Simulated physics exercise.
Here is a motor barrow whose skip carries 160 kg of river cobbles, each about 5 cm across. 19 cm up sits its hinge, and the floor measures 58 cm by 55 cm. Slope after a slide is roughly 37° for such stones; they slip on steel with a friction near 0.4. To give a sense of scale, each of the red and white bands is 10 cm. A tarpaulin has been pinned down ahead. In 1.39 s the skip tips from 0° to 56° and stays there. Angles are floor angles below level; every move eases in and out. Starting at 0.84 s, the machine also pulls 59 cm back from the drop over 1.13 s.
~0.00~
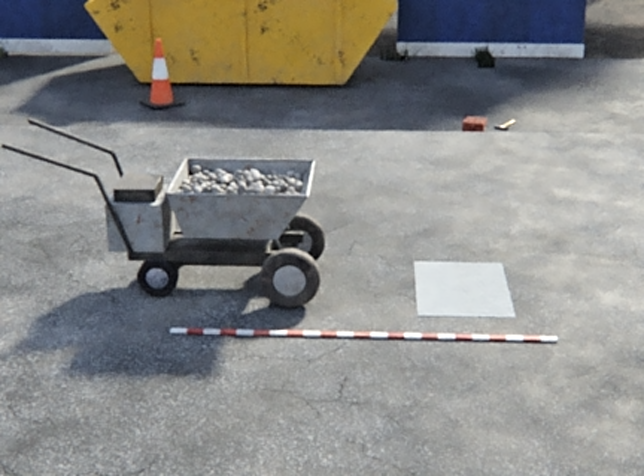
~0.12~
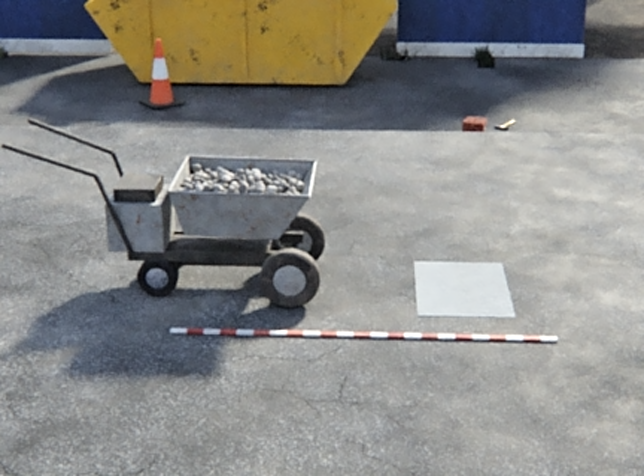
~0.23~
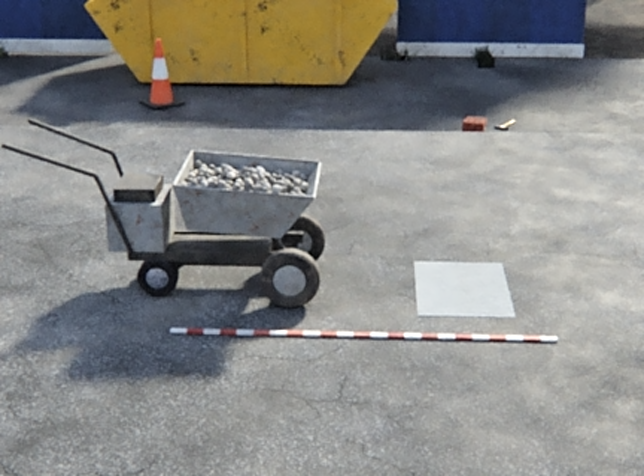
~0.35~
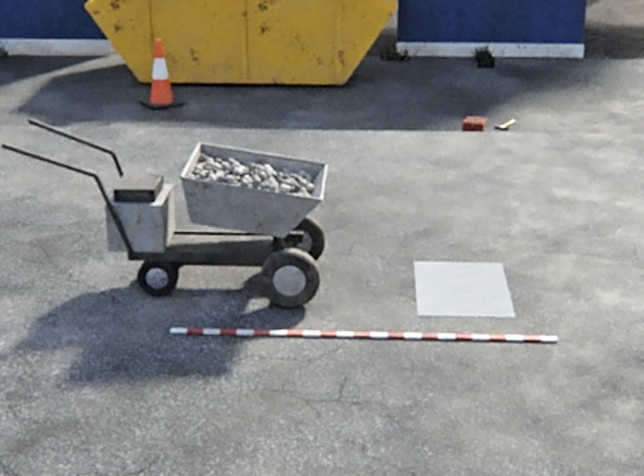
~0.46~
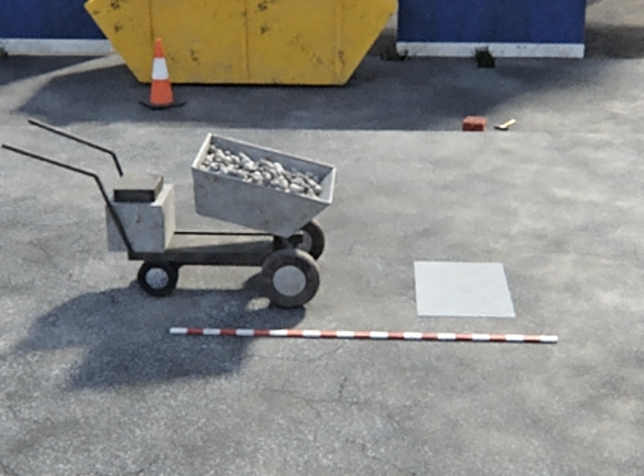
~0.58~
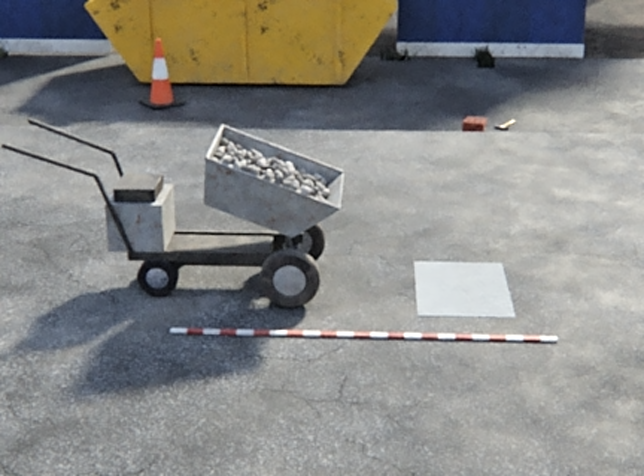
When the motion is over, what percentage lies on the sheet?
Close to 0 percent.
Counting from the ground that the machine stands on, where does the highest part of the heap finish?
The top ends up around 12 cm above the machine's ground.
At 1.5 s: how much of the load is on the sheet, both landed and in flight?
Roughly 0 percent of the load.
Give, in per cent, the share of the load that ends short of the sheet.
Around 45 percent of the load.
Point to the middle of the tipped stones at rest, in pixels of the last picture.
Their middle is at about (349, 285).
After 1.0 s the floor is at 47°; 100 % in the skip; the foremost stones are at (359, 216).
After 1.5 s the floor is at 56°; 71 % in the skip, 27 % short of the sheet, 1 % on the sheet; the foremost stones are at (424, 292).
After 2.4 s the floor is at 56°; 55 % in the skip, 42 % short of the sheet, 2 % on the sheet, 1 % off the sheet elsewhere; the foremost stones are at (477, 281).
After 4.4 s the floor is at 56°; 54 % in the skip, 43 % short of the sheet, 2 % on the sheet, 1 % off the sheet elsewhere; the foremost stones are at (477, 281).
